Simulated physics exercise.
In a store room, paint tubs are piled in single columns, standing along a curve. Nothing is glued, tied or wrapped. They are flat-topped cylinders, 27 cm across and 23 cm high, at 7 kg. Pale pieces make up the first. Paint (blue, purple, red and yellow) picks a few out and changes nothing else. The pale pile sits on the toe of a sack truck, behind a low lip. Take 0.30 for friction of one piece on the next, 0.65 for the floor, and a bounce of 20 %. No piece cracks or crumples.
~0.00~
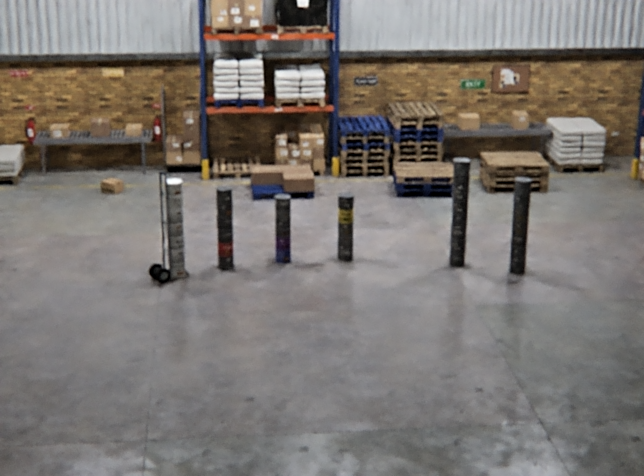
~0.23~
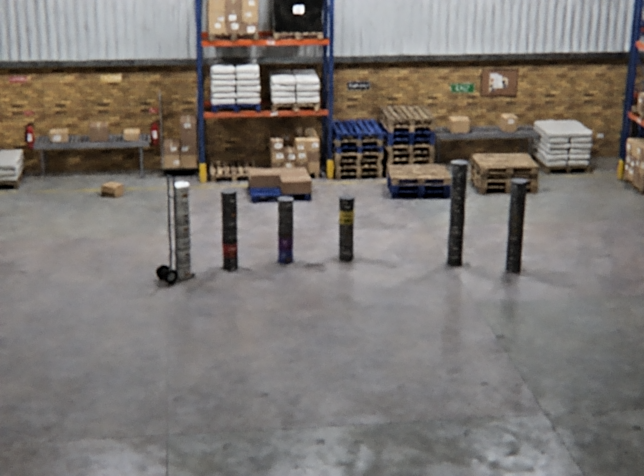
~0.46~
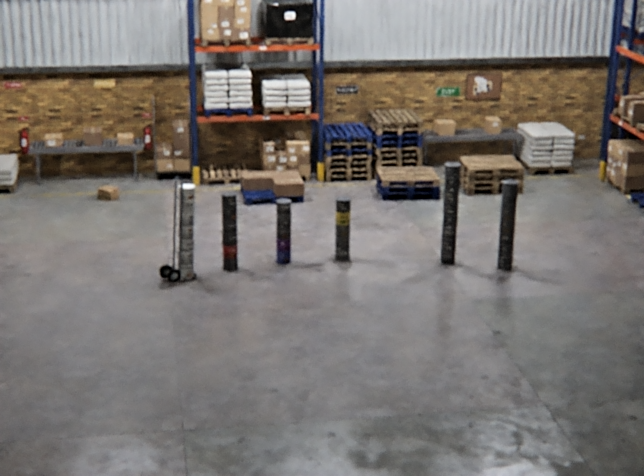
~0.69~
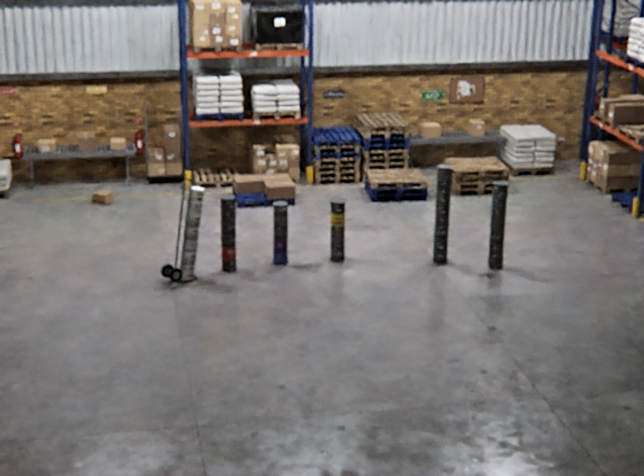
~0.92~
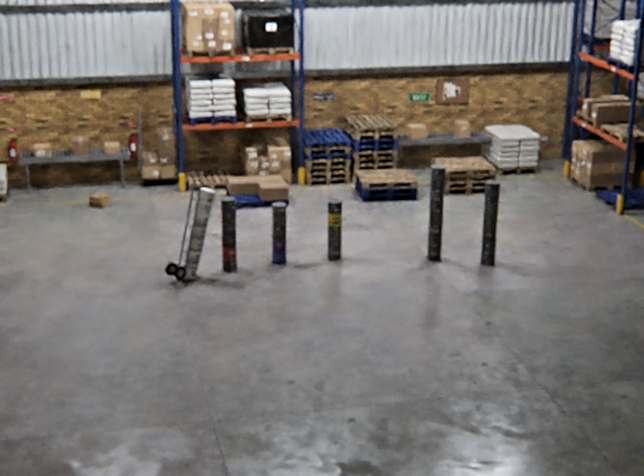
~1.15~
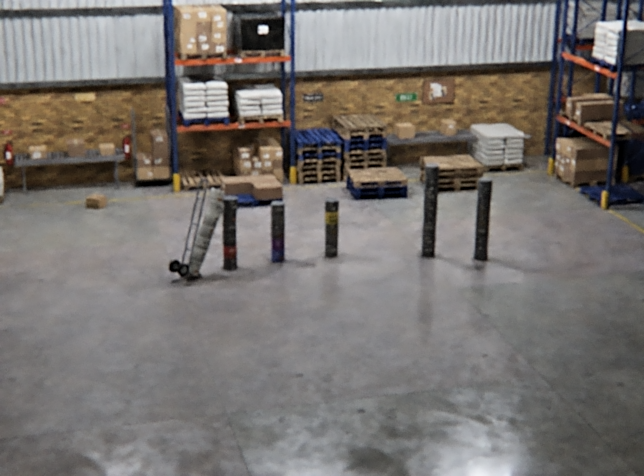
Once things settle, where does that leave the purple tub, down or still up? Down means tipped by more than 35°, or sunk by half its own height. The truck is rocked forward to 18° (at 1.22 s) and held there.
In the end the purple tub falls.
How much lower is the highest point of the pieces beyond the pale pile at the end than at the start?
About 0 cm.
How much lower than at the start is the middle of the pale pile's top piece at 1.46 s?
About 20 cm.
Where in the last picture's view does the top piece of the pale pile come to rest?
Near (252, 238).
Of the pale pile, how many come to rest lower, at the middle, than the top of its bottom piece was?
7 of them.
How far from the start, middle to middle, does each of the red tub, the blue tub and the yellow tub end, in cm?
About: Red 60, blue 0, yellow 10.
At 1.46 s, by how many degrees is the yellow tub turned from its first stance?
Roughly 0°.
Around 1.46 s, 7 of the pale pile down; none of the 31 other tubs down, 6 disturbed; purple tub unmoved; red tub tipped 6°.
Around 1.88 s, 7 of the pale pile down; 1 of the 31 other tubs down; purple tub unmoved; red tub tipped 29°.
Around 2.46 s, 7 of the pale pile down; 8 of the 31 other tubs down; purple tub tipped 33°; red tub tipped 64°, 17 cm lower.
Around 3.14 s, 7 of the pale pile down; 10 of the 31 other tubs down; purple tub on its side; red tub on its side.
Finally (4.0 s), 7 of the pale pile down; 10 of the 31 other tubs down; purple tub on its side; red tub on its side; yellow tub displaced 7 cm. Seen by the last camera, middles, purple tub near (299, 246), red tub near (257, 258).
